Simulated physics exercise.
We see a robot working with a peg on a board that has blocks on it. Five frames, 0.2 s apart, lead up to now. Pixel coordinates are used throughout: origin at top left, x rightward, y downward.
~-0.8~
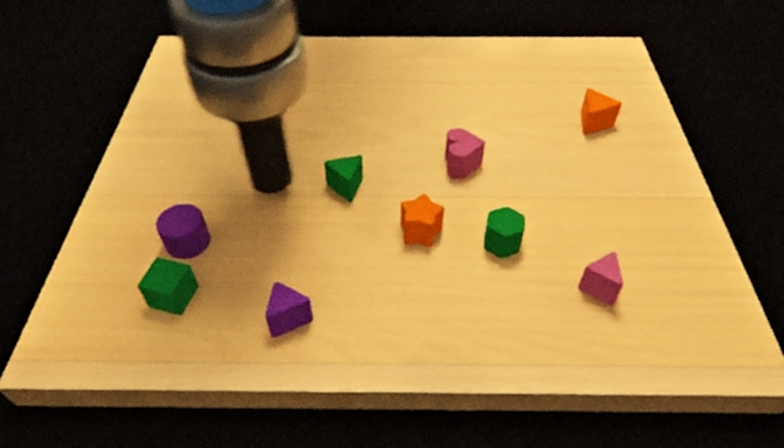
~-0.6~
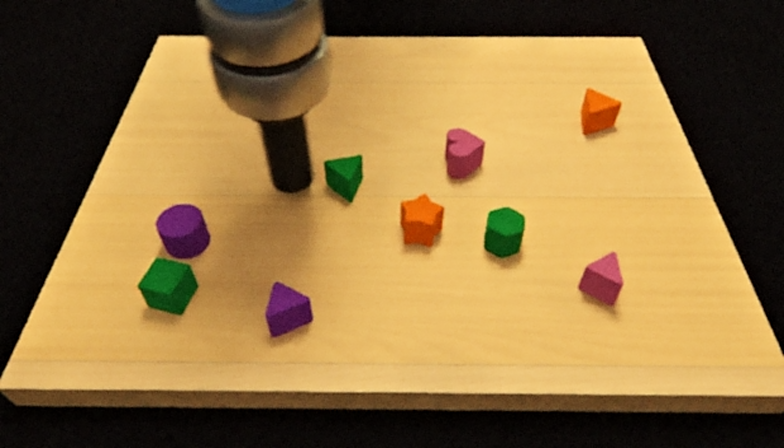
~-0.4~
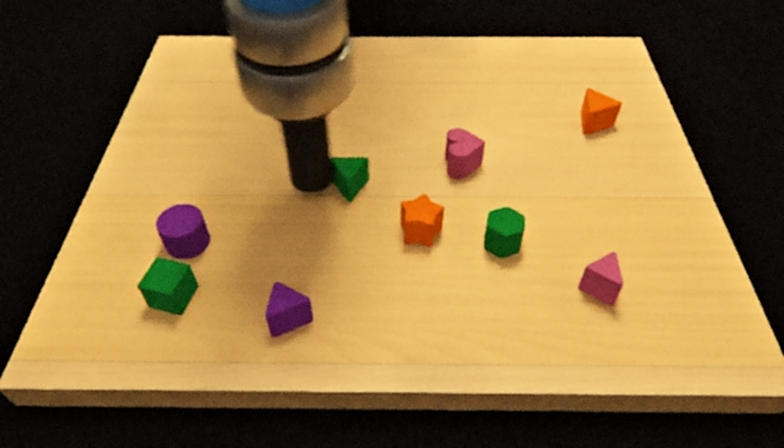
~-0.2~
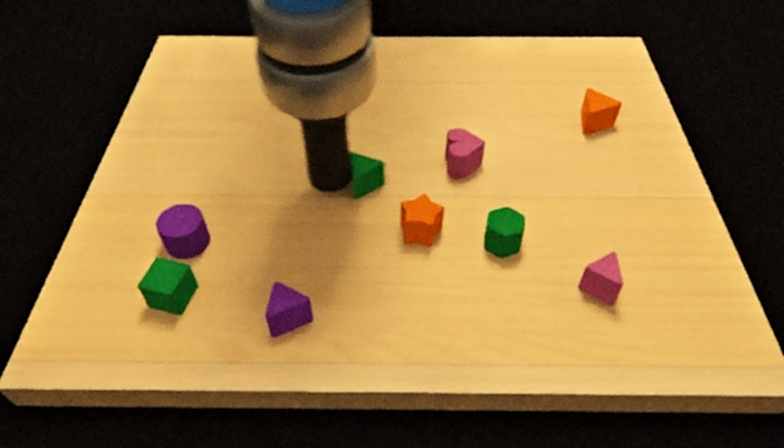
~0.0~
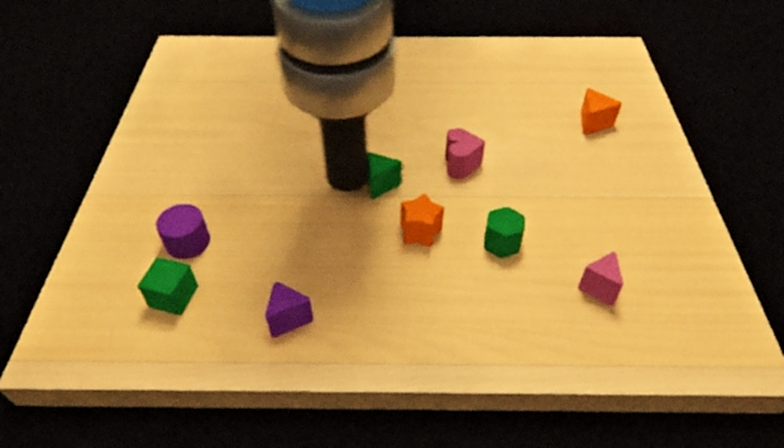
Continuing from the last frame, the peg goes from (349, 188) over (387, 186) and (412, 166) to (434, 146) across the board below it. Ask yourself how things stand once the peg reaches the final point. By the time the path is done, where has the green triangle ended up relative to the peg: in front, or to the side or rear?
As far as I can tell, the green triangle has dropped away to the side or behind.
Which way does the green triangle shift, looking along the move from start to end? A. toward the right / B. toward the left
A - toward the right.
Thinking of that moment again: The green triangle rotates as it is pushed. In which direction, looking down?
In a top view, it turns clockwise.
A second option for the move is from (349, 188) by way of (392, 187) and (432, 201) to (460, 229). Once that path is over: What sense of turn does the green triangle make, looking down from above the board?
From above, the turn goes anticlockwise.
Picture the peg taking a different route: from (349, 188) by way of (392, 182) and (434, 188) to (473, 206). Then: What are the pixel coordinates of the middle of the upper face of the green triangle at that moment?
At roughly (495, 164).
What follows on the original path. One third of the way, peg (387, 175); green triangle (420, 160).
Two thirds of the way, peg (413, 155); green triangle (441, 156), turned 35° clockwise.
At the end, peg (434, 135); green triangle (441, 156), turned 40° clockwise; orange star not moved; pink heart (467, 140), turned 10° clockwise.
